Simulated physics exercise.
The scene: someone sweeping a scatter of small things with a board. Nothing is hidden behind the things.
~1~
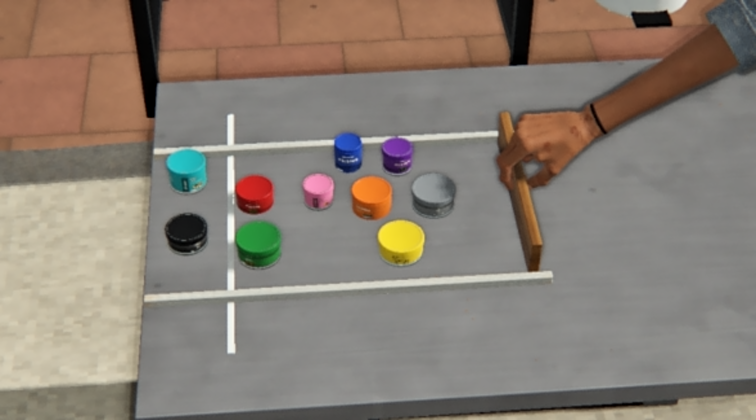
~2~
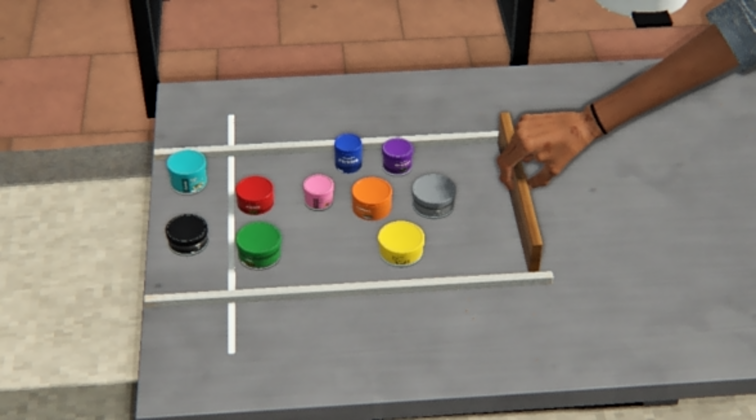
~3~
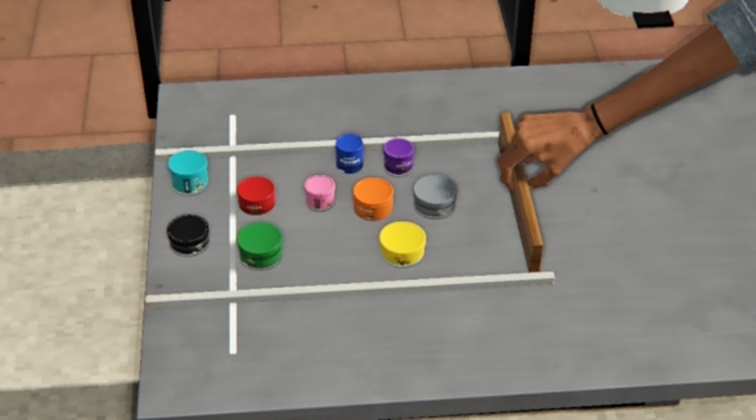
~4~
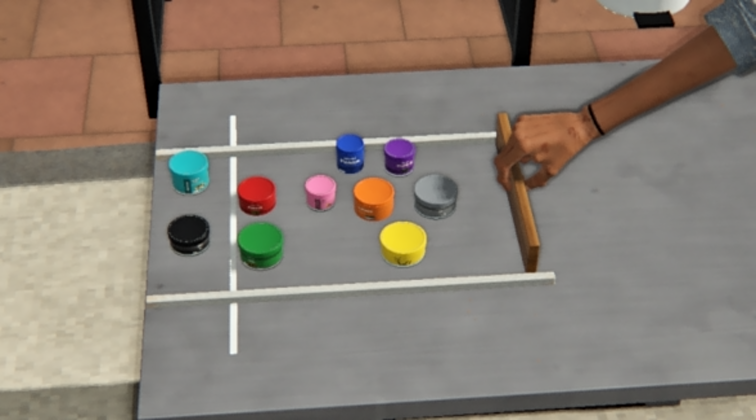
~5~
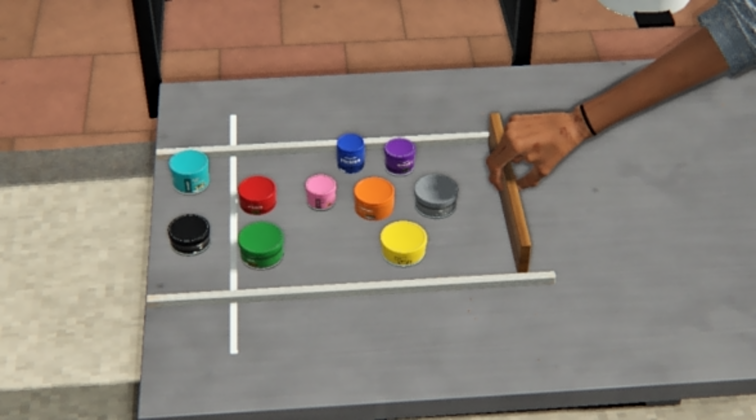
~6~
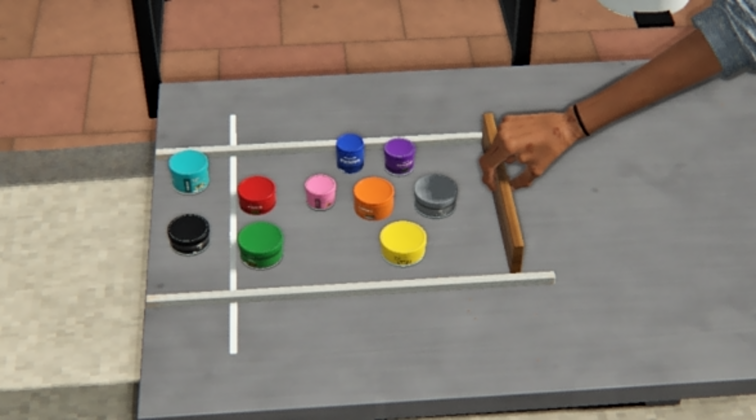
A hand slides a wooden board slightly left toward scattered colourful pots on a table.
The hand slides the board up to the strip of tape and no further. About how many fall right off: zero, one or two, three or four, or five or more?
Outcome: The number that fall off is one or two.
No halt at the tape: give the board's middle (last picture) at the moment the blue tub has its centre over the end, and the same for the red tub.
For the blue tub at (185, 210), for the red tub at (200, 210).
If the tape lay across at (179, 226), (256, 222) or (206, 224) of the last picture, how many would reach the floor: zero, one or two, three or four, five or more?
The falls would be five or more; none at all; three to four.
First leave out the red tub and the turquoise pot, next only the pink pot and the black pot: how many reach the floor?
First 1, then 0.
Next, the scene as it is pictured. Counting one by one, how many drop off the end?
It comes to 1.
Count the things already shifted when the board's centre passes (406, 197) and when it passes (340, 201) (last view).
First 5, then 7.
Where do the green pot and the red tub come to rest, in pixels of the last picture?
The green pot at (165, 255), the red tub at (185, 197).
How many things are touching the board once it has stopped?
4 of them.
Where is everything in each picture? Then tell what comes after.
The first frame shows turquoise pot (187, 172); black pot (187, 235); red tub (255, 195); board (518, 190); tape (231, 222).
The second frame shows black pot (187, 235); yellow pot (401, 244).
The third frame shows red tub (256, 196); orange tub (373, 200).
The fourth frame shows turquoise pot (189, 173); green pot (261, 247).
The fifth frame shows black pot (190, 235); grey pot (436, 197).
The sixth frame shows turquoise pot (189, 172); black pot (189, 235); red tub (257, 196); board (501, 192); tape (233, 223).
Soon after, none off yet; turquoise pot at rest near (189, 172); black pot at rest near (189, 235); red tub at rest near (257, 196).
After that, none off yet; turquoise pot at rest near (189, 172); black pot at rest near (189, 235); red tub displaced a little near (246, 193).
In the end, the number that fall off is one or two; gone, black pot.
